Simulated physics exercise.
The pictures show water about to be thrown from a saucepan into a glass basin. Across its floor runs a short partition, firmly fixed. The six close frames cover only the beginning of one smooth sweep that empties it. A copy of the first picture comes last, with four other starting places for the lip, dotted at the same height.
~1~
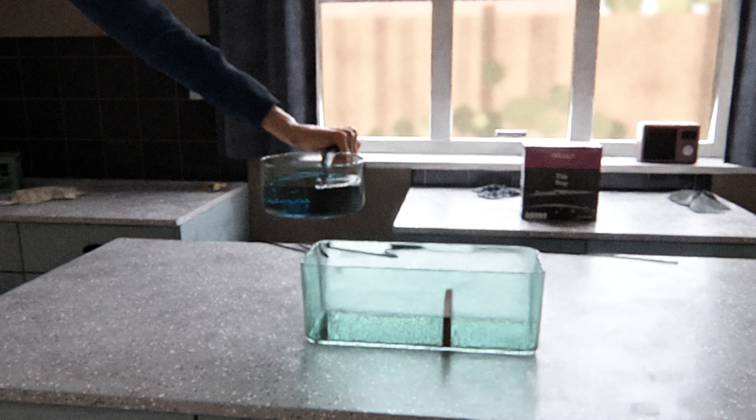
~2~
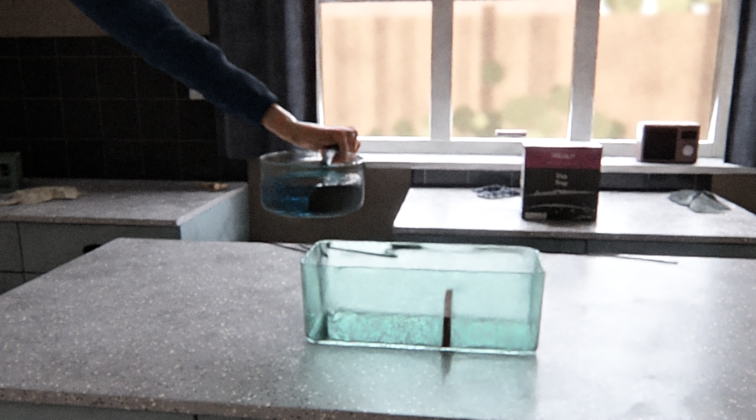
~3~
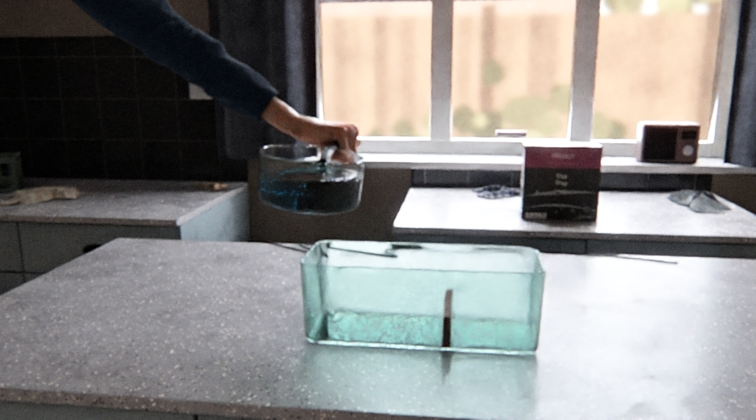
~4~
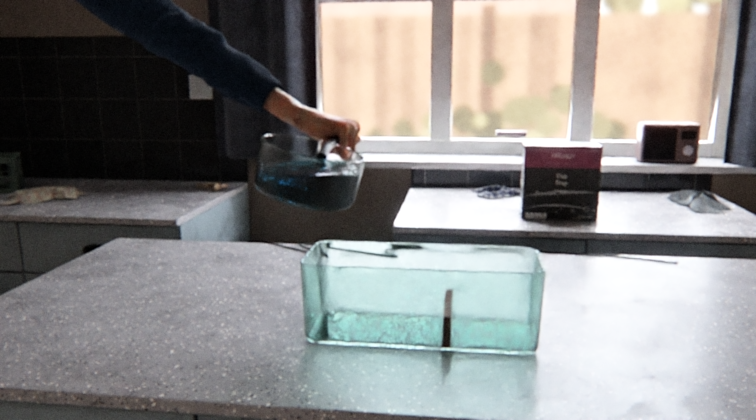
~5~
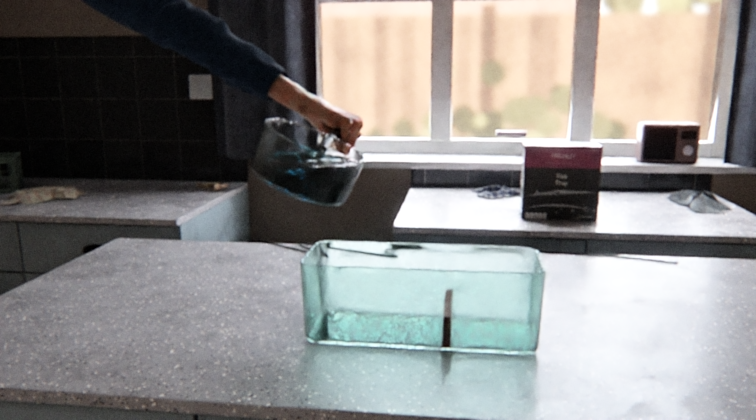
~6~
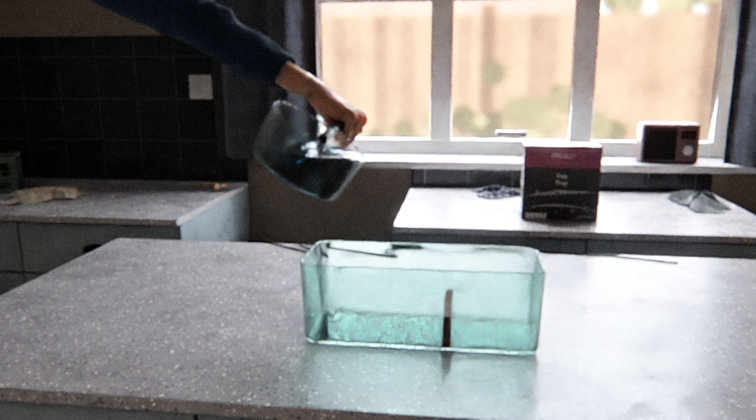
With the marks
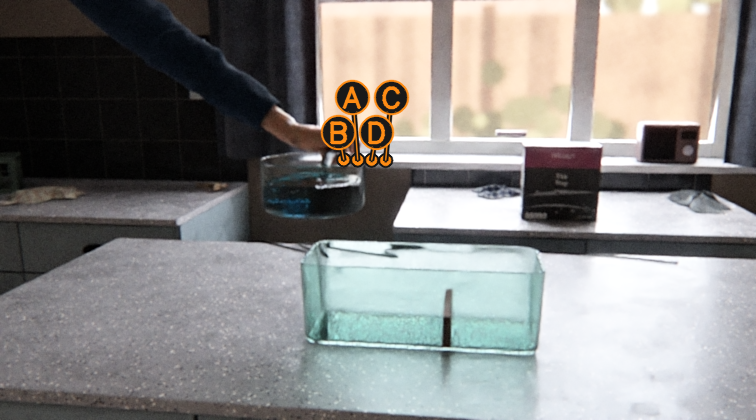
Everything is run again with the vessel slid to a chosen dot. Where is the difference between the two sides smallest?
Best: D.
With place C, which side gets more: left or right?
More ends on the right.
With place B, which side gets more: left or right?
The left side.
In orange, A at (357, 160); B at (343, 159); C at (385, 160); D at (371, 160).
With A, about 81 % ends left of the wall and 17 % right of it.
With B, about 95 % ends left of the wall and 3 % right of it.
With C, about 23 % ends left of the wall and 76 % right of it.
With D, about 51 % ends left of the wall and 48 % right of it.
